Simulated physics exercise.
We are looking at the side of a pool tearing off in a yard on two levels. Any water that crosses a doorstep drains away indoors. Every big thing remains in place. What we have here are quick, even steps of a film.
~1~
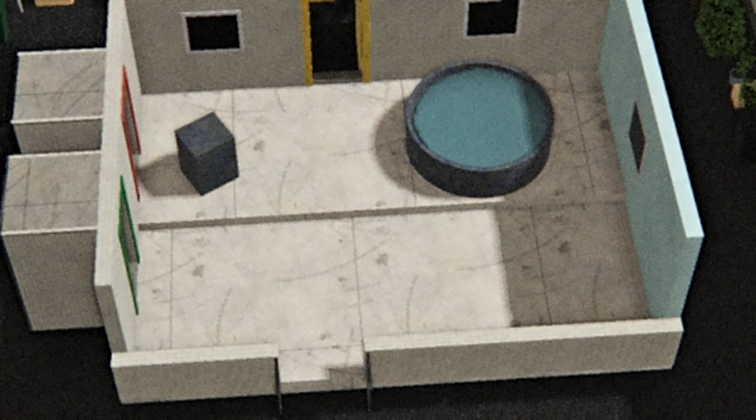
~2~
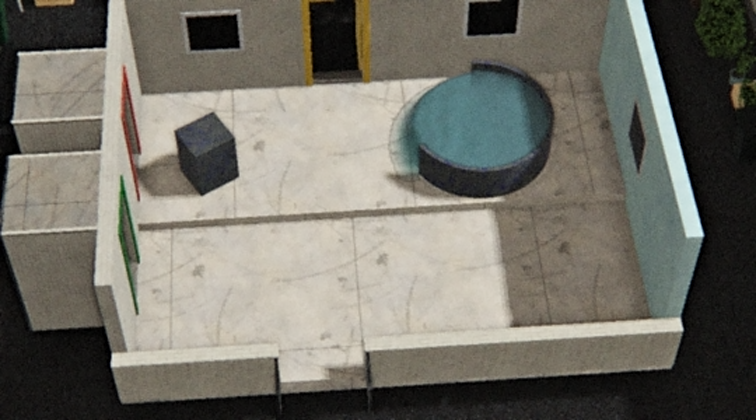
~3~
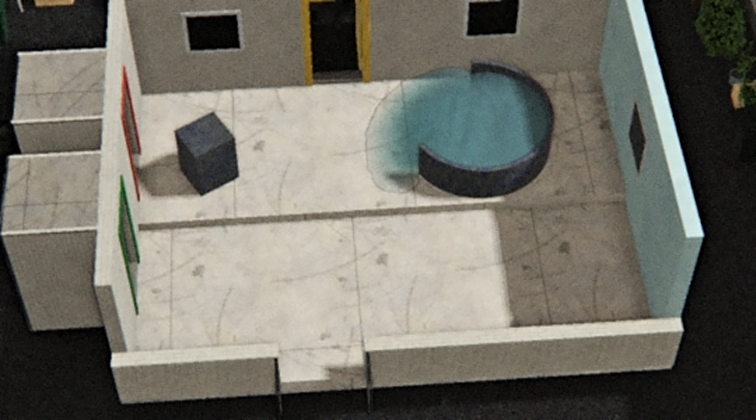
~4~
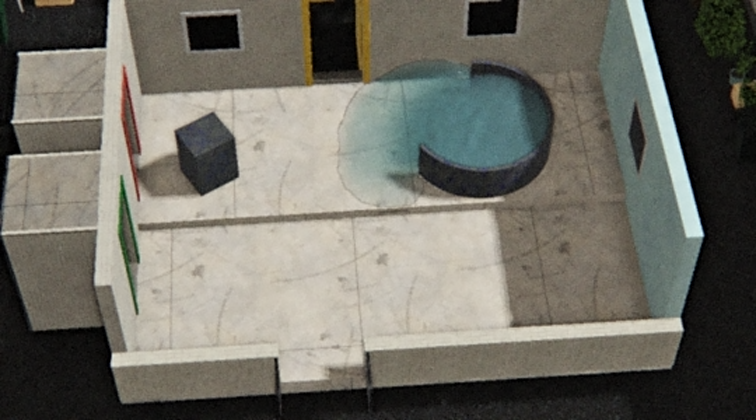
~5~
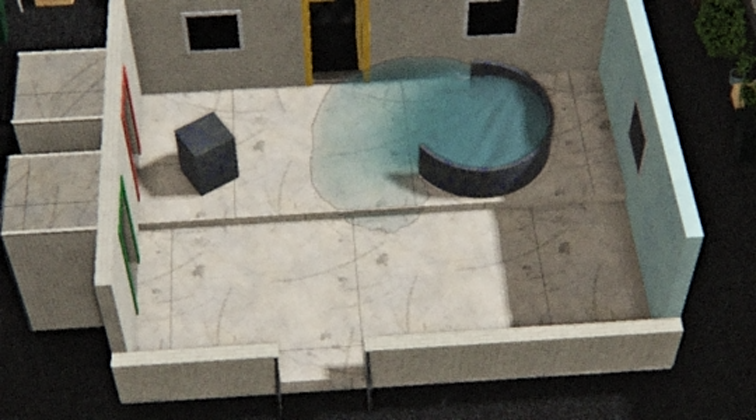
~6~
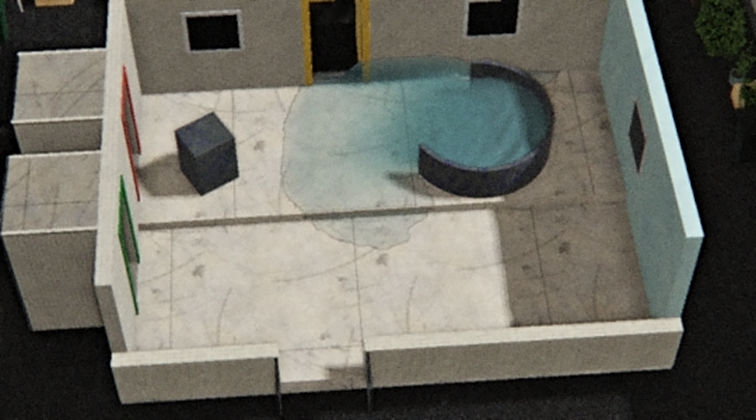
The clip shows a round pool standing whole in a walled, two-level yard before its left side opens and water pours out, spreading leftward across the pale upper paving, then over the step onto the lower level.
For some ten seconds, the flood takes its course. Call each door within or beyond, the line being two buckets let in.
Yellow door - beyond; green door - beyond; red door - beyond.
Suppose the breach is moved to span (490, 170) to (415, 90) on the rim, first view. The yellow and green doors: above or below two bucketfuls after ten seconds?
In brief, the yellow door remains below and the green door exceeds the mark.
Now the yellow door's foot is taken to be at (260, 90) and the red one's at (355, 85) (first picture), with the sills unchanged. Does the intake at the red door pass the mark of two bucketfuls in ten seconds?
I'd say the red door beats the mark.
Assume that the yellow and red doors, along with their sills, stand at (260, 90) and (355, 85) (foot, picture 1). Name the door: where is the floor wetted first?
I reckon it's the red door.
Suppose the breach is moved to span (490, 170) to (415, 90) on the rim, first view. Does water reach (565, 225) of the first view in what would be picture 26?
Untouched.
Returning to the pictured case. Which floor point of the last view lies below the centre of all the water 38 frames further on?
Close to (295, 205), I reckon.
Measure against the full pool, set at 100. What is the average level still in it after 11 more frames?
32 % or so.
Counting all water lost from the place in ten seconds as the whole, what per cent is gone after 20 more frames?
By then, close to 30 % of it.
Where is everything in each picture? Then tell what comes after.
The first frame shows the pool at (480, 117) is whole and still.
In the second frame, the front is at a hidden place, out from the gap at (416, 113).
In the third frame, the front is at (390, 187), out from the gap at (416, 114).
In the fourth frame, the front is at (370, 200), out from the gap at (416, 115).
In the fifth frame, water pours out at (416, 115) and has run to (356, 219).
In the sixth frame, the front is at (553, 72), out from the gap at (416, 115).
A moment on, water covers 35 % of the floor; the yellow door over two buckets in, the green door not reached, the red door not reached.
Next, water covers 45 % of the floor; the yellow door over two buckets in, the green door not reached, the red door wet at the sill, nothing in.
Then, water covers 50 % of the floor; the yellow door far over two buckets in, the green door under two buckets in, the red door over two buckets in.
Later, water covers 75 % of the floor; the yellow door far over two buckets in, the green door over two buckets in, the red door far over two buckets in.
In the end, water covers 95 % of the floor; the yellow door far over two buckets in, the green door over two buckets in, the red door far over two buckets in.
